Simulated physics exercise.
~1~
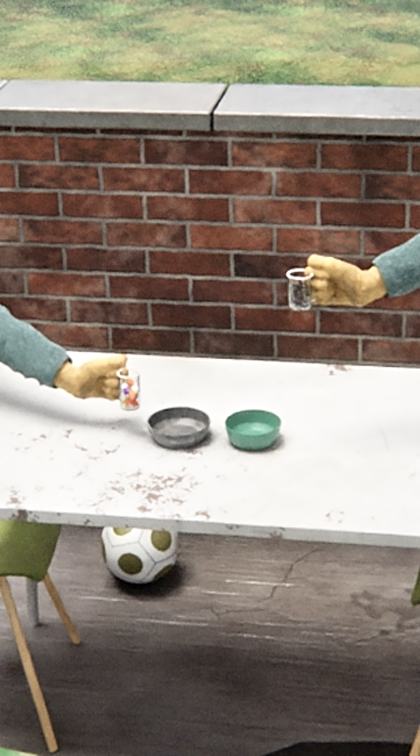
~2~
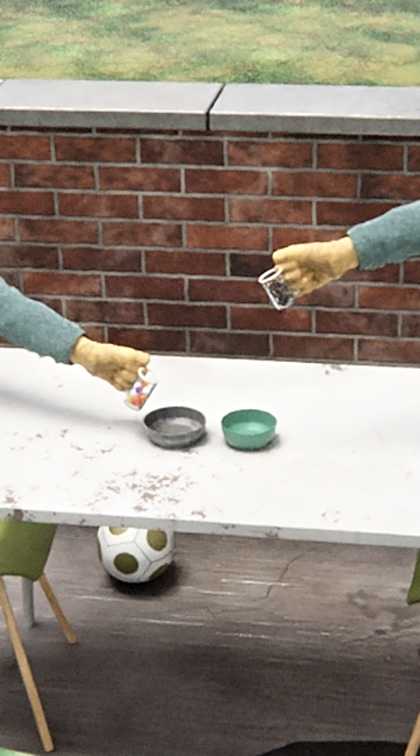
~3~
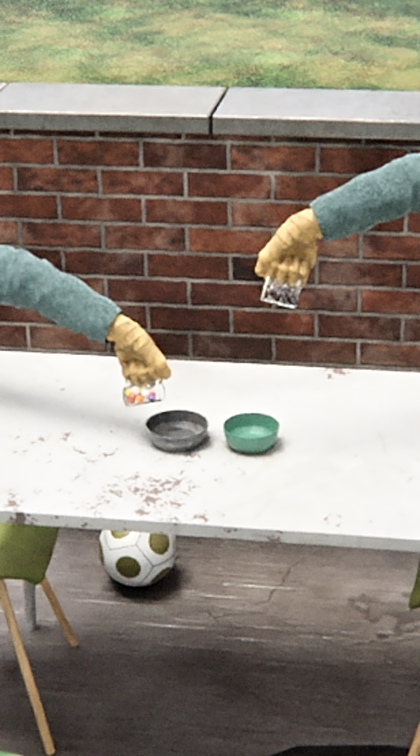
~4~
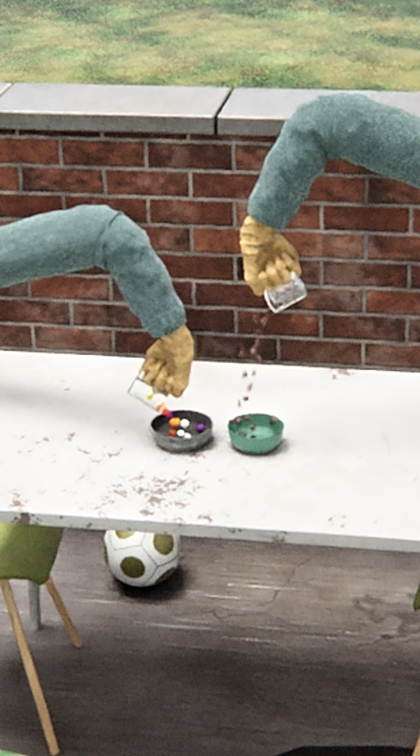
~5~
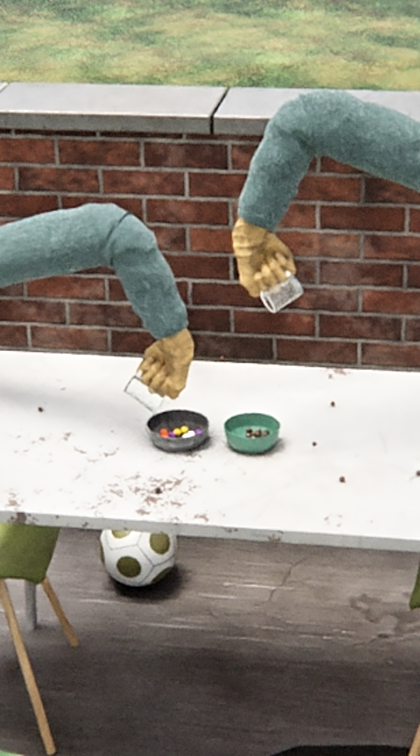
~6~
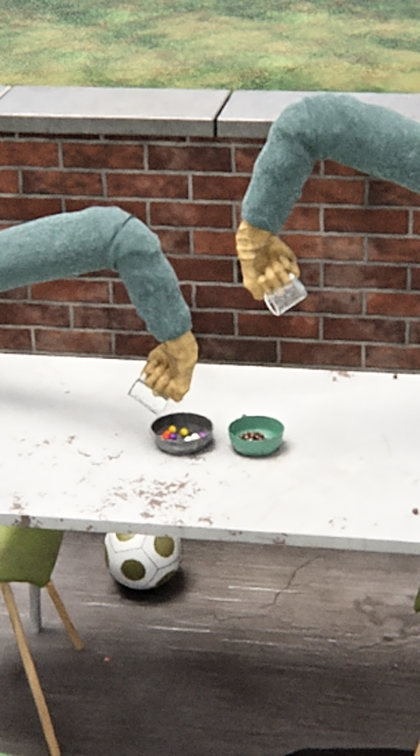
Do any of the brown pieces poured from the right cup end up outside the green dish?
Yes, several of the brown pieces get away across the table, though most of them end up in the green dish.
